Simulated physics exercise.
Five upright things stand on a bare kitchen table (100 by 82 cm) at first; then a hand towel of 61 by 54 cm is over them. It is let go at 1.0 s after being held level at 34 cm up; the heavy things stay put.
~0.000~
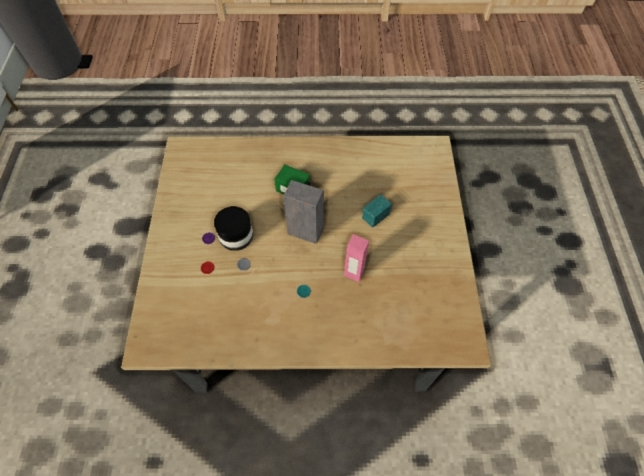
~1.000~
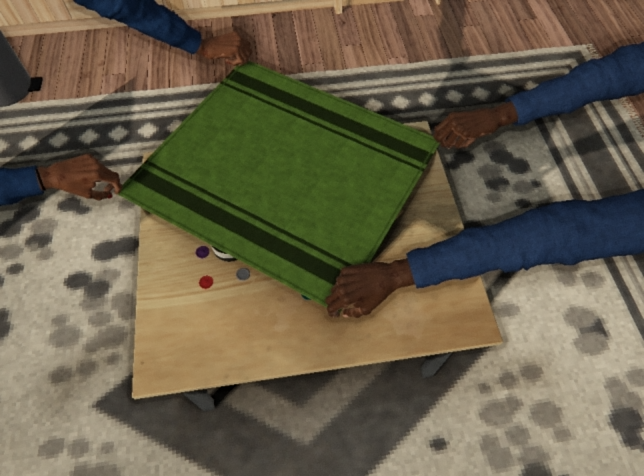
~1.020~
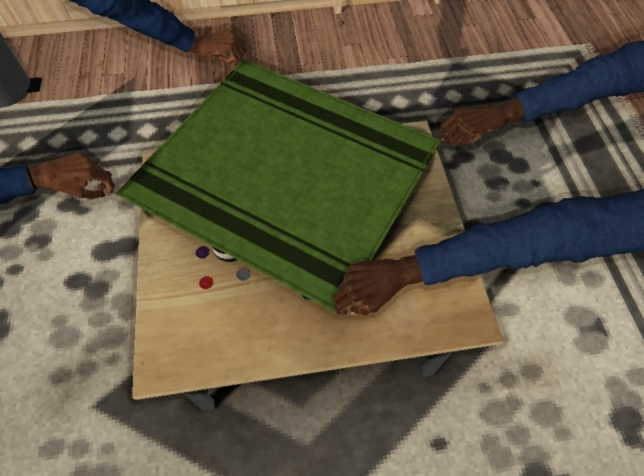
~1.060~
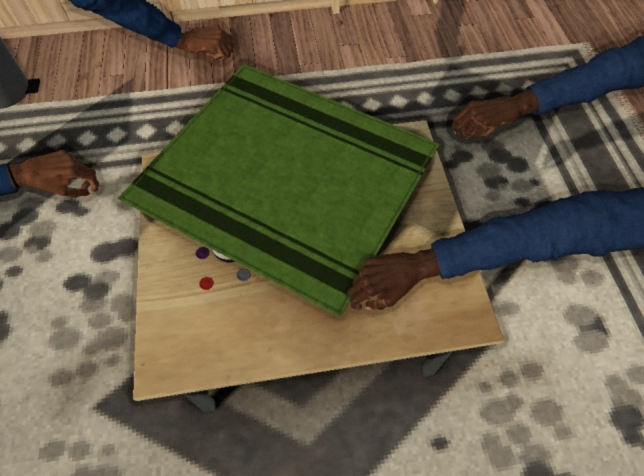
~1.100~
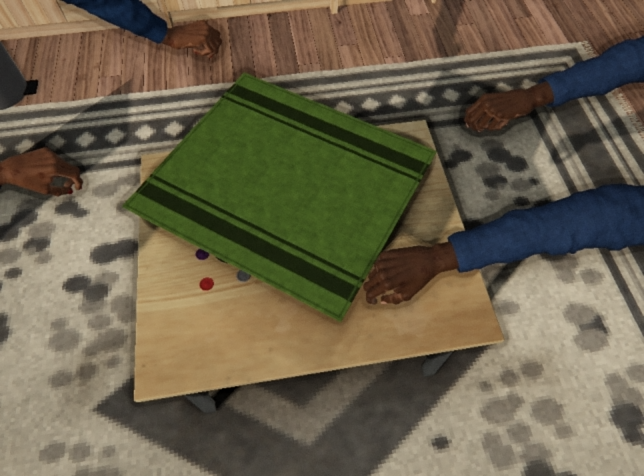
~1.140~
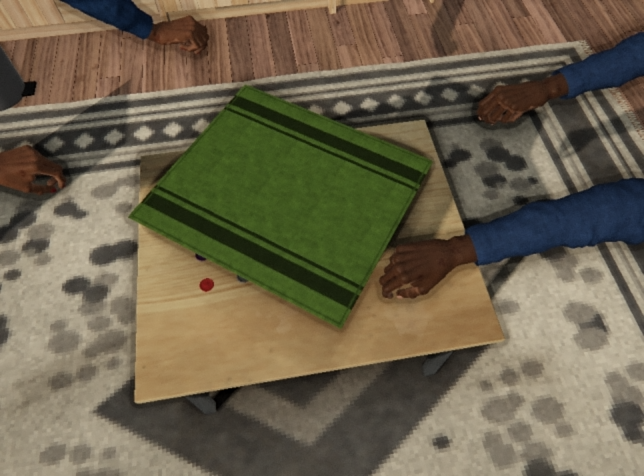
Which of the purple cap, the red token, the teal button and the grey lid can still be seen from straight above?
Result: Purple cap: Out of view; red token: In view; teal button: In view; grey lid: In view.
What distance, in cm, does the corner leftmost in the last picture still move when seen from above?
Roughly 8 centimetres.
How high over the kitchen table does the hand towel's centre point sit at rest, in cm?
Roughly 21 cm high.
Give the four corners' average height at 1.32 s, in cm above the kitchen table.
1 cm.
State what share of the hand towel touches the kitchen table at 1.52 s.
Contact share: Approx. 10 percent.
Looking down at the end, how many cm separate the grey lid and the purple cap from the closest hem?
The first sits about 3 cm from the nearest hem, the second about 3 cm.
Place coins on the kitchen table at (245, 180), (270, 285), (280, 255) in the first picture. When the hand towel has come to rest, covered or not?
First spot stays visible, second stays visible, third is overlaid.
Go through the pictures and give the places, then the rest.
The first frame shows purple cap (209, 238); red token (207, 267); teal button (304, 291); grey lid (244, 264); black tin (232, 221), 9 cm tall; teal block (378, 206), 6 cm tall; grey block (304, 193), 21 cm tall; pink box (358, 243), 19 cm tall.
The second frame shows hand towel corners (115, 193) (244, 59) (441, 141) (339, 314); highest point 34 cm, lowest 34 cm.
The third frame shows hand towel corners (115, 194) (244, 60); highest point 34 cm, lowest 34 cm.
The fourth frame shows hand towel corners (118, 199) (244, 64); highest point 32 cm, lowest 32 cm.
The fifth frame shows hand towel corners (122, 207) (244, 73); highest point 29 cm, lowest 29 cm.
The sixth frame shows hand towel corners (128, 218) (245, 85) (433, 162) (341, 329); highest point 25 cm, lowest 25 cm.
At 1.3 s, 10 % of it is down, spanning 61 by 56 cm, above purple cap.
At 1.5 s, 10 % of it is down, spanning 63 by 58 cm, above purple cap.
At 1.7 s, 10 % of it is down, spanning 63 by 58 cm, above purple cap.
At 1.9 s, 10 % of it is down, spanning 63 by 58 cm, above purple cap.
At 2.7 s, 10 % of it is down, spanning 63 by 58 cm, above purple cap.
